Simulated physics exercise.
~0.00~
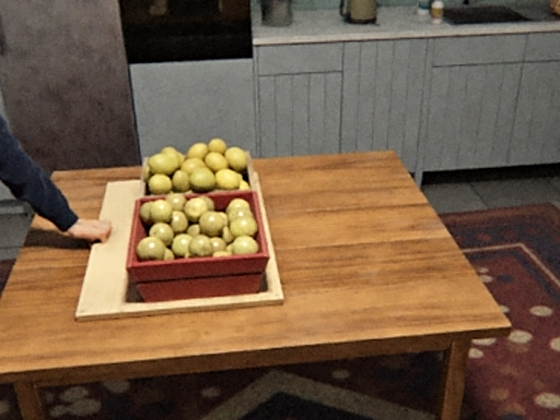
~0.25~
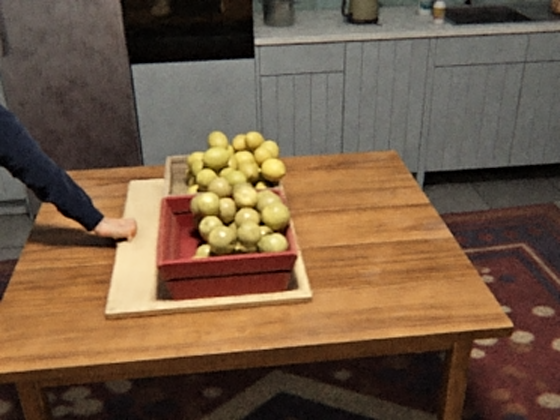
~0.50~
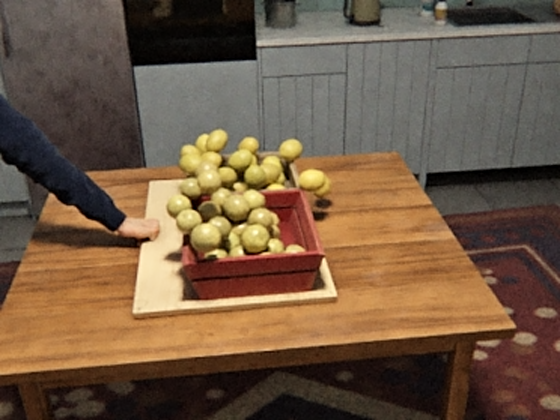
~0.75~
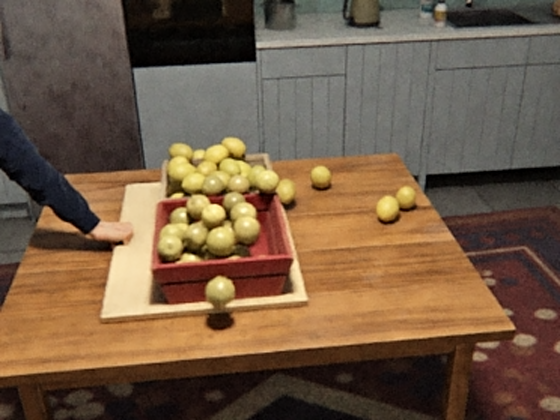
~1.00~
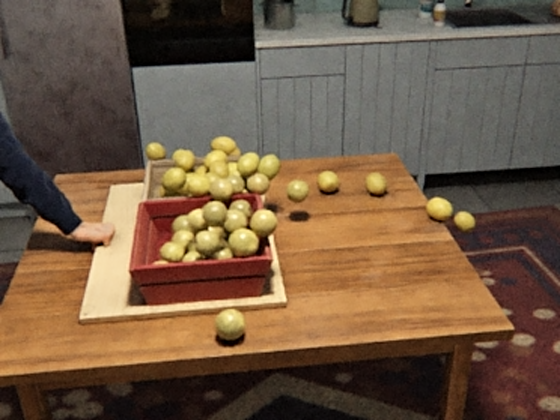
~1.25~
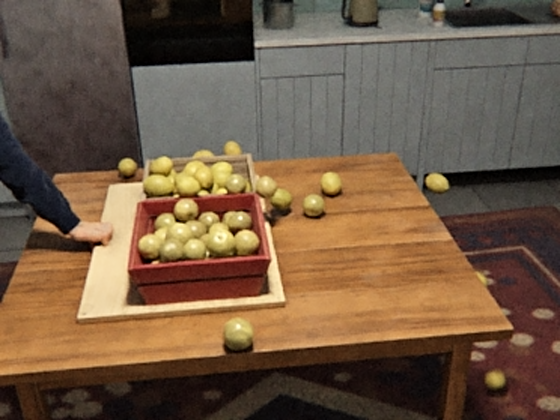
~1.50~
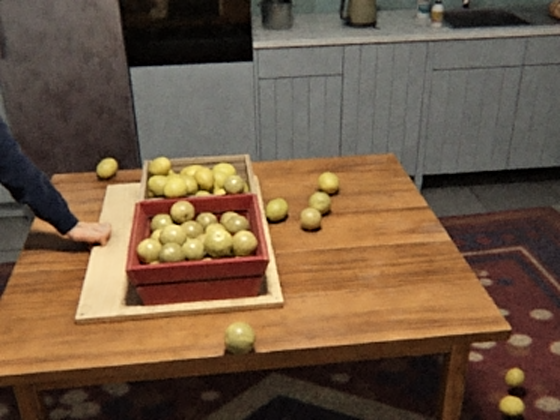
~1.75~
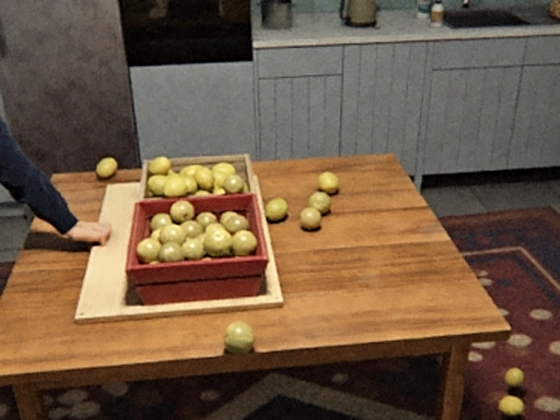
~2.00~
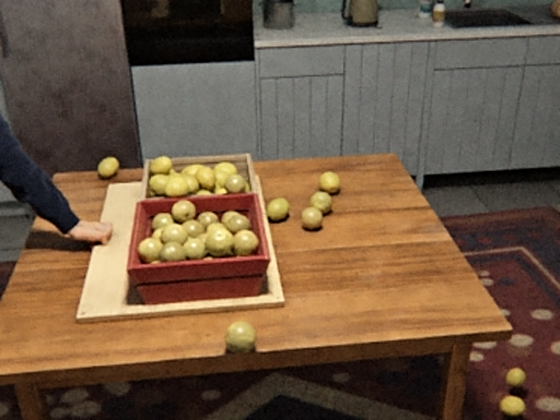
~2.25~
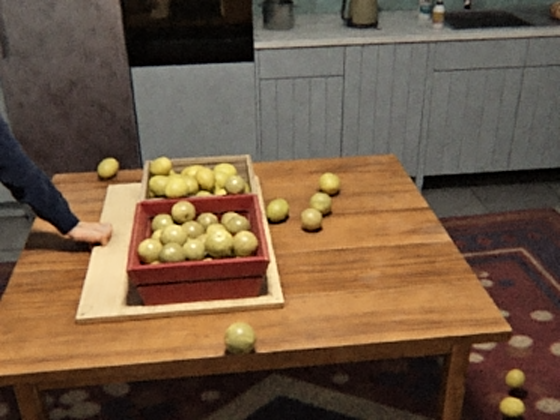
A hand slides two tubs of yellowish fruit right and back, spilling several pieces.
